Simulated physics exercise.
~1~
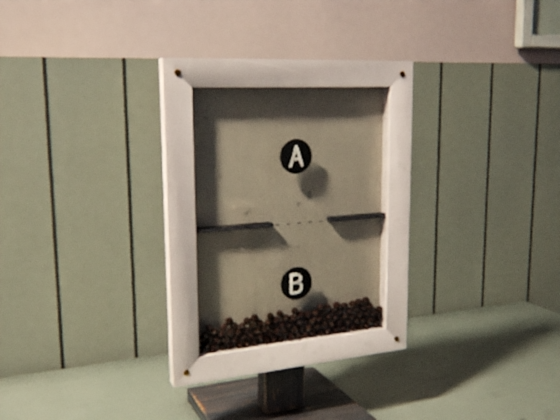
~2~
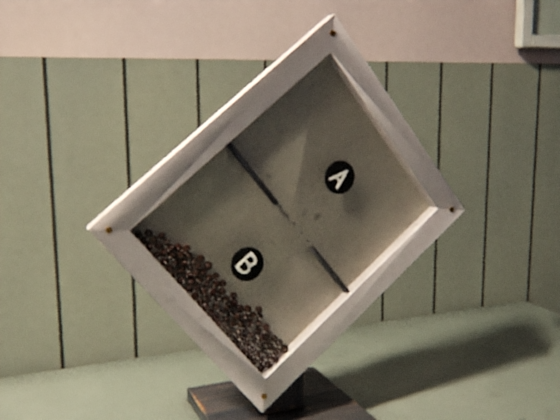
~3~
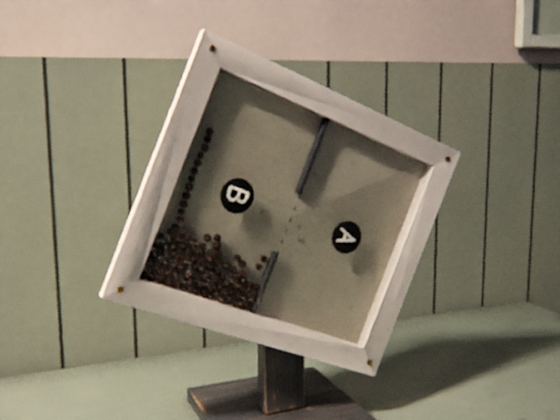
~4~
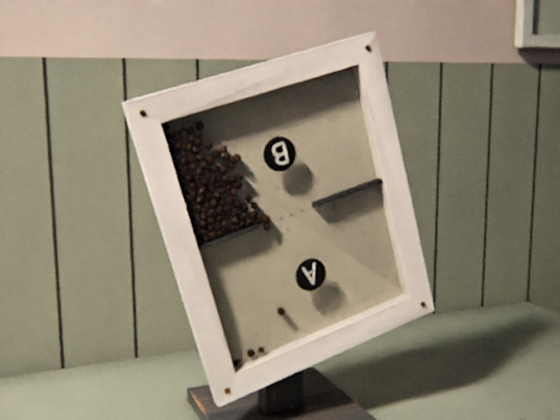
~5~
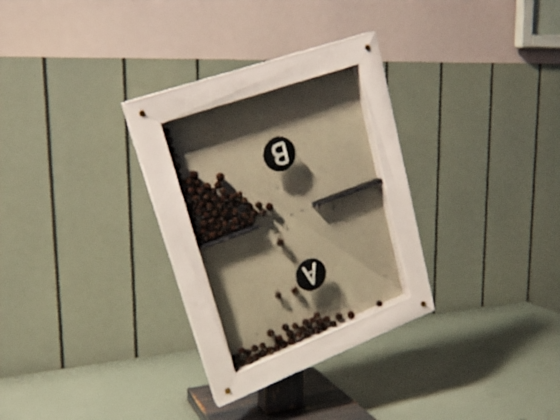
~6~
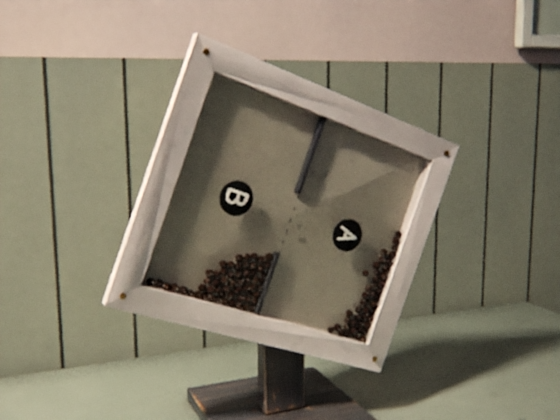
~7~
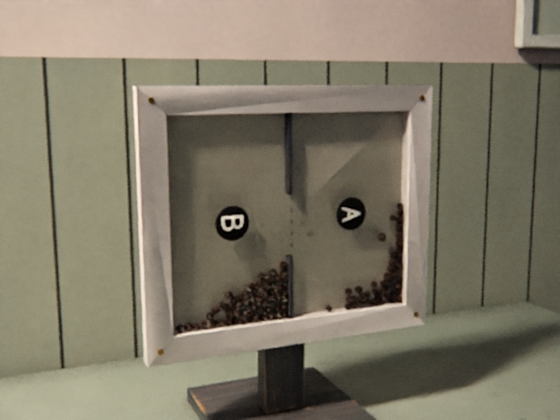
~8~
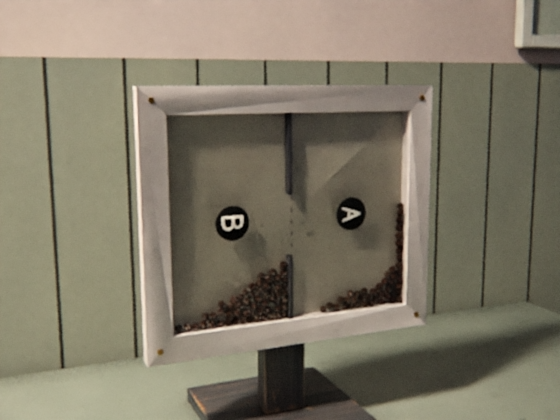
A white-framed, clear-fronted case on a dark wooden stand, seen from the front before green panelling on a pale green surface, holds dark brown pellets in its lower chamber, marked B, beneath chamber A and a gapped divider. The case turns clockwise until it is nearly upside down, and the pellets slide and pile against the divider. While it stays tilted, many spill through the gap into A. It then swings partway back, stopping on its side. The pellets settle in two heaps, with B on the left holding slightly more than A.
